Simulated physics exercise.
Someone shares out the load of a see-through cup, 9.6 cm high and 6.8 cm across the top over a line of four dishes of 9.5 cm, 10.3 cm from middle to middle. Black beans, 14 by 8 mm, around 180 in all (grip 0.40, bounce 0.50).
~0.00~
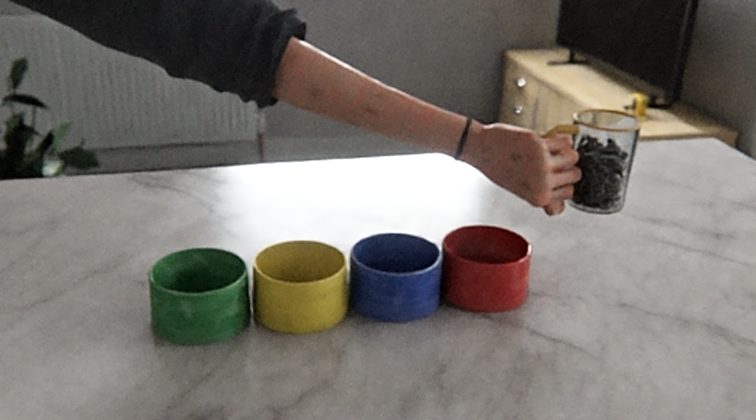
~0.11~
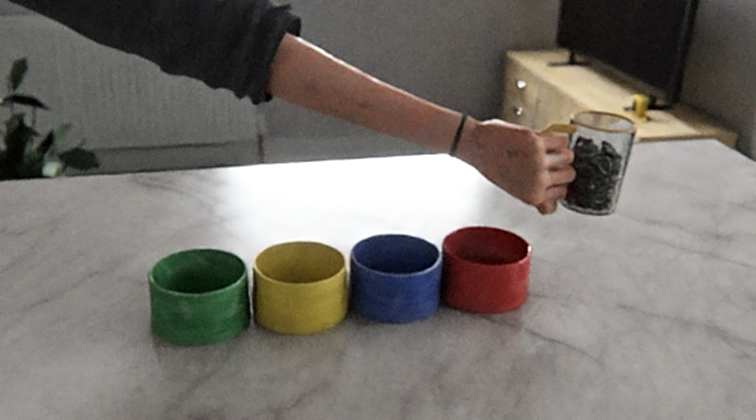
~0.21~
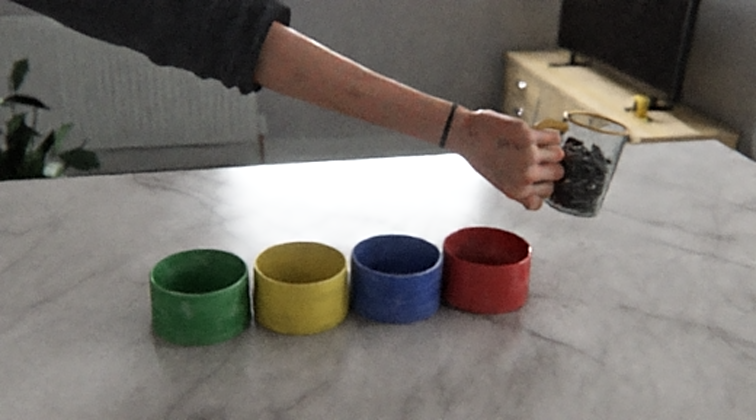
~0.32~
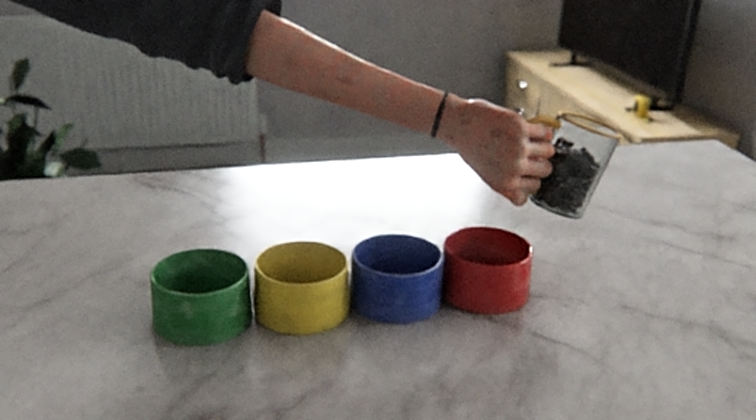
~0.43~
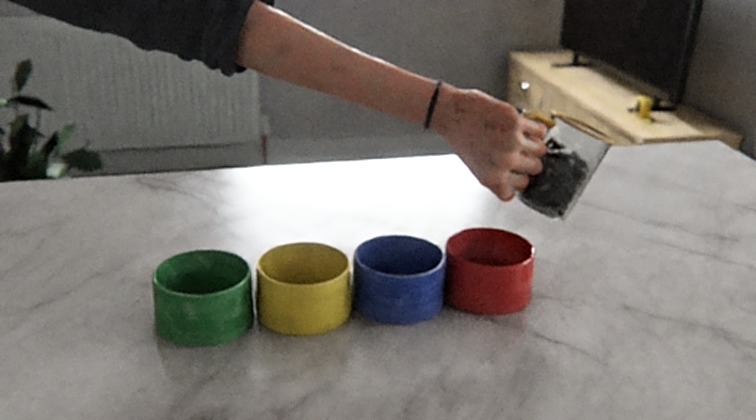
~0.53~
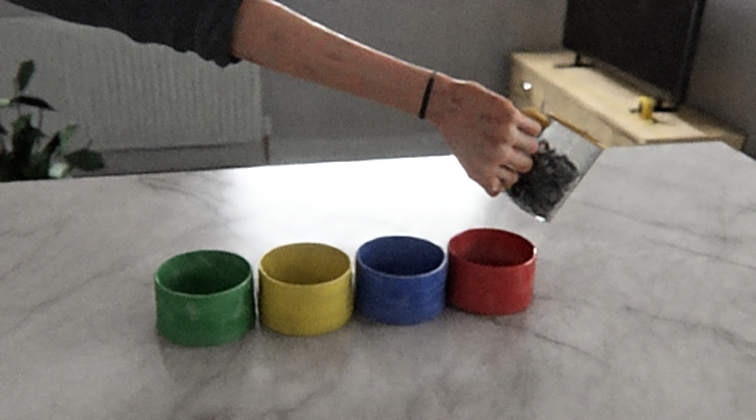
A clear cup of black beans, held by a hand reaching in from the left, moved slightly left and tilted to the right, above and beyond a row of green, yellow, blue and red dishes.
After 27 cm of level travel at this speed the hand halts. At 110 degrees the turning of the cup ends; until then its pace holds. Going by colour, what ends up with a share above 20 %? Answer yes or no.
Red: No, blue: Yes, green: No, yellow: No, counter: No.
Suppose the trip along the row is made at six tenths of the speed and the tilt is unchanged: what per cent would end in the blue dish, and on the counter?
Blue 0; counter 10.
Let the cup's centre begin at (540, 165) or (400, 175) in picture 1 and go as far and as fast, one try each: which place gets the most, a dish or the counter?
Most goes to: Yellow; green.
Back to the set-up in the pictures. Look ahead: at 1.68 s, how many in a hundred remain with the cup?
About 95 per cent.
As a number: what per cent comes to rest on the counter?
Some 0 per cent.
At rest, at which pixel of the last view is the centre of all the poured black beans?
Around (410, 285).
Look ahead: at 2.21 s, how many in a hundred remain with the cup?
About 40 per cent.
After 1.22 s, tilt 73 degrees; cup holds 100 %.
Then, at 1.68 s, tilt 102 degrees; cup holds 95 %.
After 2.21 s, tilt 110 degrees; cup holds 40 %, red 5 %, blue 55 %.
At rest (3.3 s), red 5 %, blue 95 %, green 0 %, yellow 0 %, counter 0 %.
